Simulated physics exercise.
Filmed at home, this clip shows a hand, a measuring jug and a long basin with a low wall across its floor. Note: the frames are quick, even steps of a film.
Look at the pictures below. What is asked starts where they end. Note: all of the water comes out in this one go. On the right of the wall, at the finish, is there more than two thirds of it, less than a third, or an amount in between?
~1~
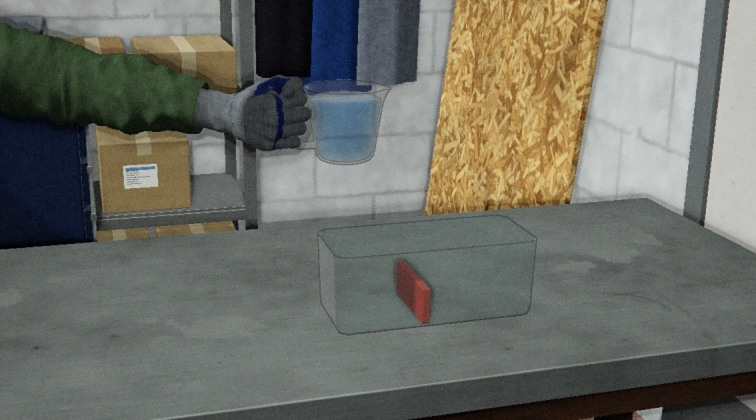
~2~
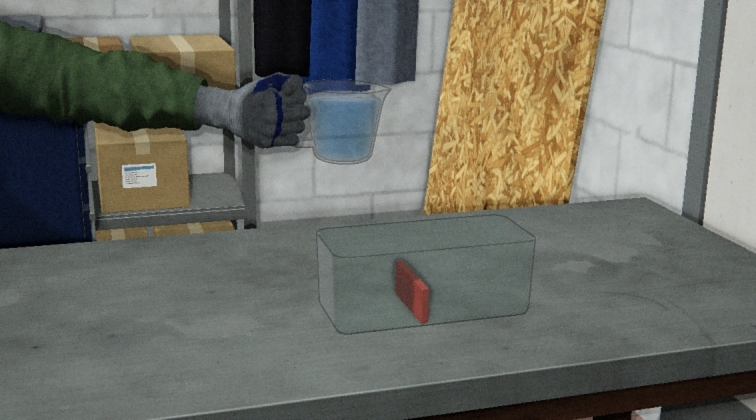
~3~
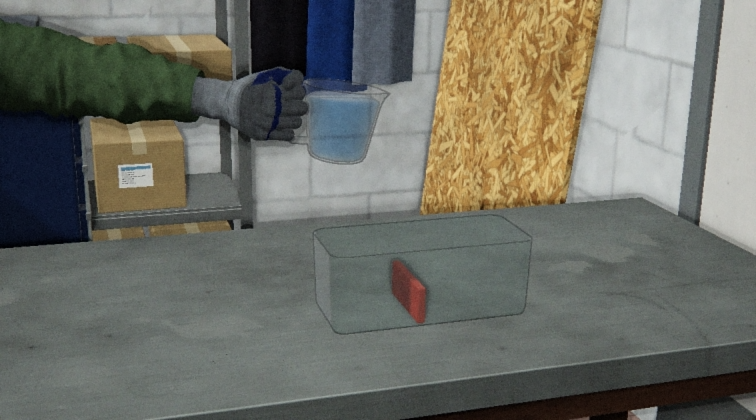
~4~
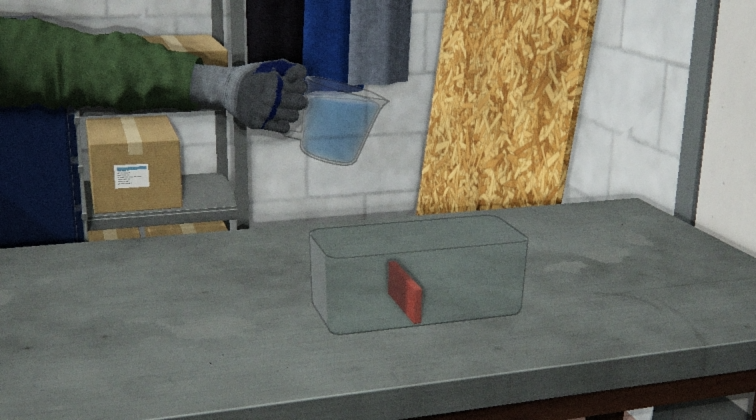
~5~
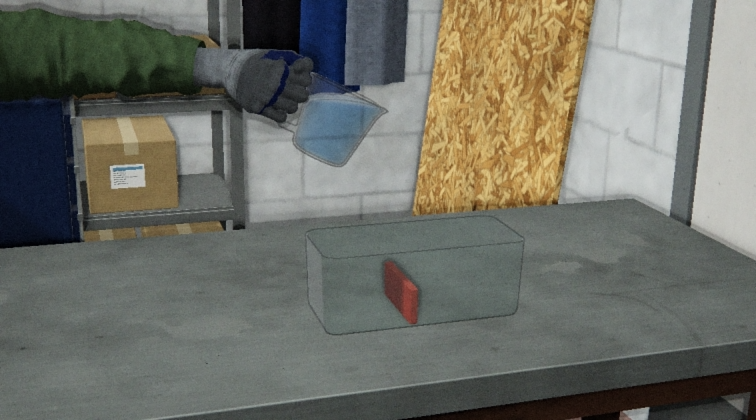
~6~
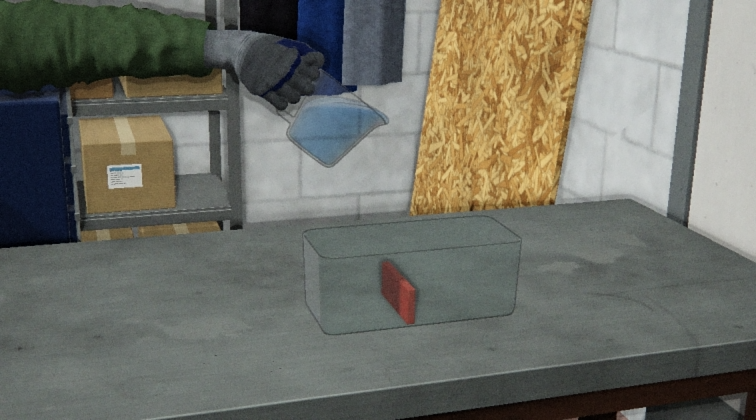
There is an amount in between there.
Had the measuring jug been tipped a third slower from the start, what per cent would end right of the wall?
Roughly 75 percent.
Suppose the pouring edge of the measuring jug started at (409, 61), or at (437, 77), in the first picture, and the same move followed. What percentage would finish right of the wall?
About 85 % the first time, about 85 % the second.
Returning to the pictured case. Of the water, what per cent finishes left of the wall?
Roughly 40 per cent.
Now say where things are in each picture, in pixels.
In the first frame, tilt 0°; pouring edge (391, 86); surface from (308, 99) to (380, 96); the long basin's rim runs from (326, 245) to (522, 228); the wall's top is at (413, 276).
In the second frame, tilt 2°; pouring edge (391, 87); surface from (307, 97) to (379, 96).
In the third frame, tilt 7°; pouring edge (390, 92); surface from (307, 96) to (378, 98).
In the fourth frame, tilt 15°; pouring edge (389, 100); surface from (306, 97) to (378, 100).
In the fifth frame, tilt 26°; pouring edge (388, 110); surface from (305, 101) to (382, 105).
In the sixth frame, tilt 39°; pouring edge (386, 123); surface from (298, 112) to (382, 116); 3 per cent is over the edge.
A moment on, the tilt is 112° and 28 per cent is still to pour, 0 is left of the wall and 30 right of it.
Next, the tilt is 120° and 1 per cent is still to pour, 36 is left of the wall and 56 right of it.
Then the tilt is 120° and 0 per cent is still to pour, 40 is left of the wall and 55 right of it.
Later the tilt is 120° and 0 per cent is still to pour, 41 is left of the wall and 56 right of it.
At rest 41 per cent lies left of the wall, 56 right of it and 4 outside.
